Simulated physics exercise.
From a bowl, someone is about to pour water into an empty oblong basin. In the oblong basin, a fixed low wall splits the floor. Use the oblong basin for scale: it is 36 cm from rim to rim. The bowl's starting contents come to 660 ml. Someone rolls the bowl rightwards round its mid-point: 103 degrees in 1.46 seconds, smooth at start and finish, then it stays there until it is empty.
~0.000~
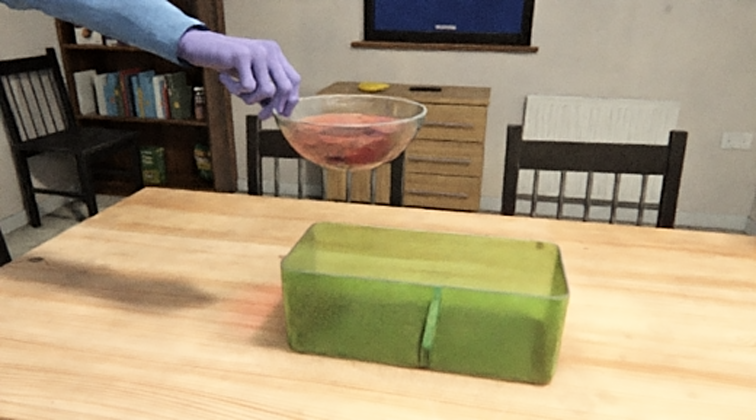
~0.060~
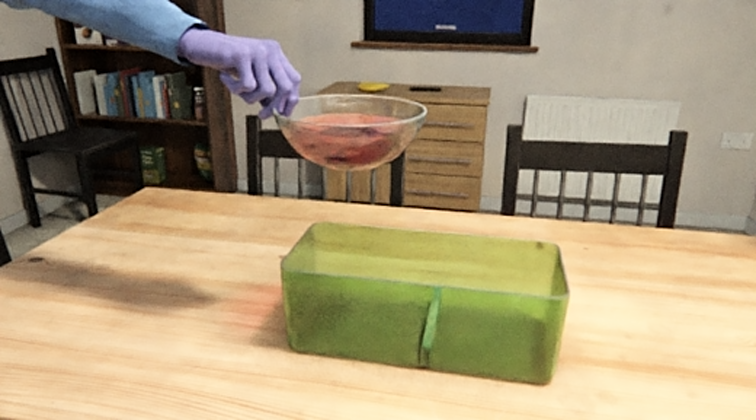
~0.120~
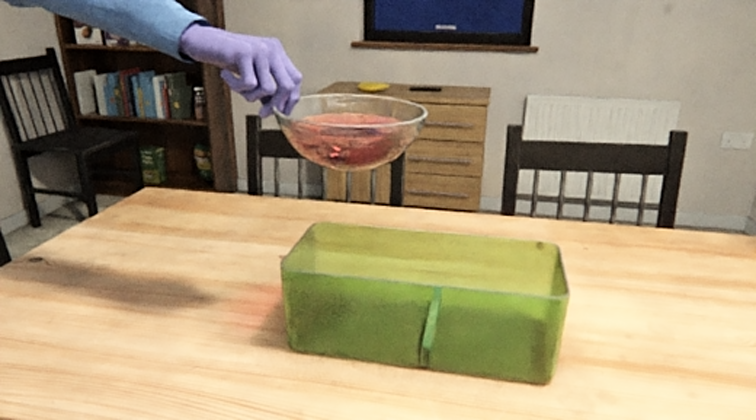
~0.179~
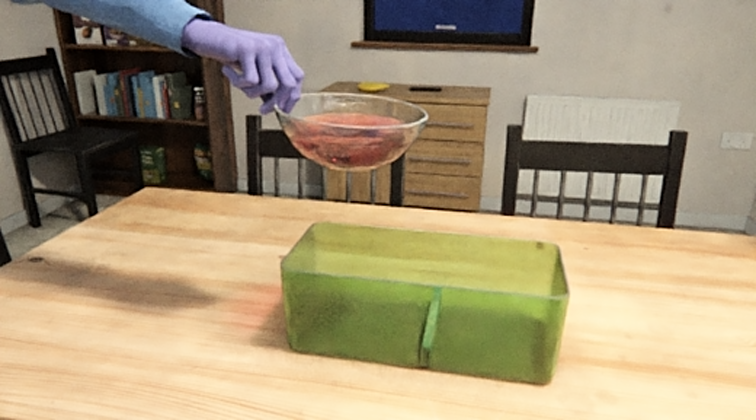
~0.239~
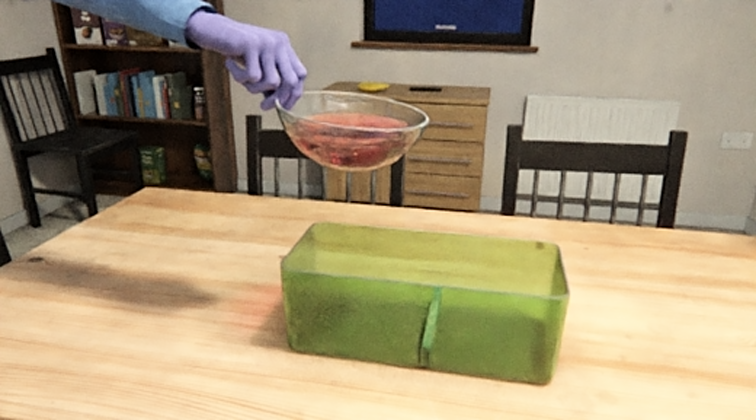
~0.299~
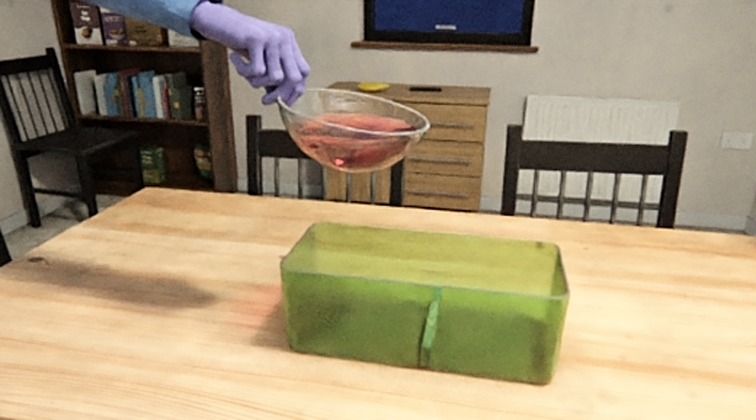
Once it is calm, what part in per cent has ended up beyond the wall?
About 74 per cent ends up there.
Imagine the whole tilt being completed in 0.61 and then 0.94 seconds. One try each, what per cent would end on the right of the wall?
Result: 60 per cent, then 70 per cent.
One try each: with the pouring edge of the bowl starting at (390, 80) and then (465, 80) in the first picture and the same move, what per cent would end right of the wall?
Result: 55 per cent, then 85 per cent.
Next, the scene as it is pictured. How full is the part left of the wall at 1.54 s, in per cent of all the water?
Around 24 in a hundred.
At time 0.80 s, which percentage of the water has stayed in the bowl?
Portion remaining: Approx. 42 per cent.
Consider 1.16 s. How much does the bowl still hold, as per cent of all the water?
I reckon near 0 per cent still sits there.
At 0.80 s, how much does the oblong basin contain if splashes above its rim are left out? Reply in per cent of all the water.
Around 22%.
After 0.80 s the tilt is 59° and 42 per cent is still to pour, 1 is left of the wall and 22 right of it.
After 1.16 s the tilt is 93° and 0 per cent is still to pour, 19 is left of the wall and 77 right of it.
After 1.54 s the tilt is 103° and 0 per cent is still to pour, 23 is left of the wall and 76 right of it.
After 1.96 s the tilt is 103° and 0 per cent is still to pour, 26 is left of the wall and 74 right of it.
In the end 26 per cent lies left of the wall, 74 right of it and 1 outside.
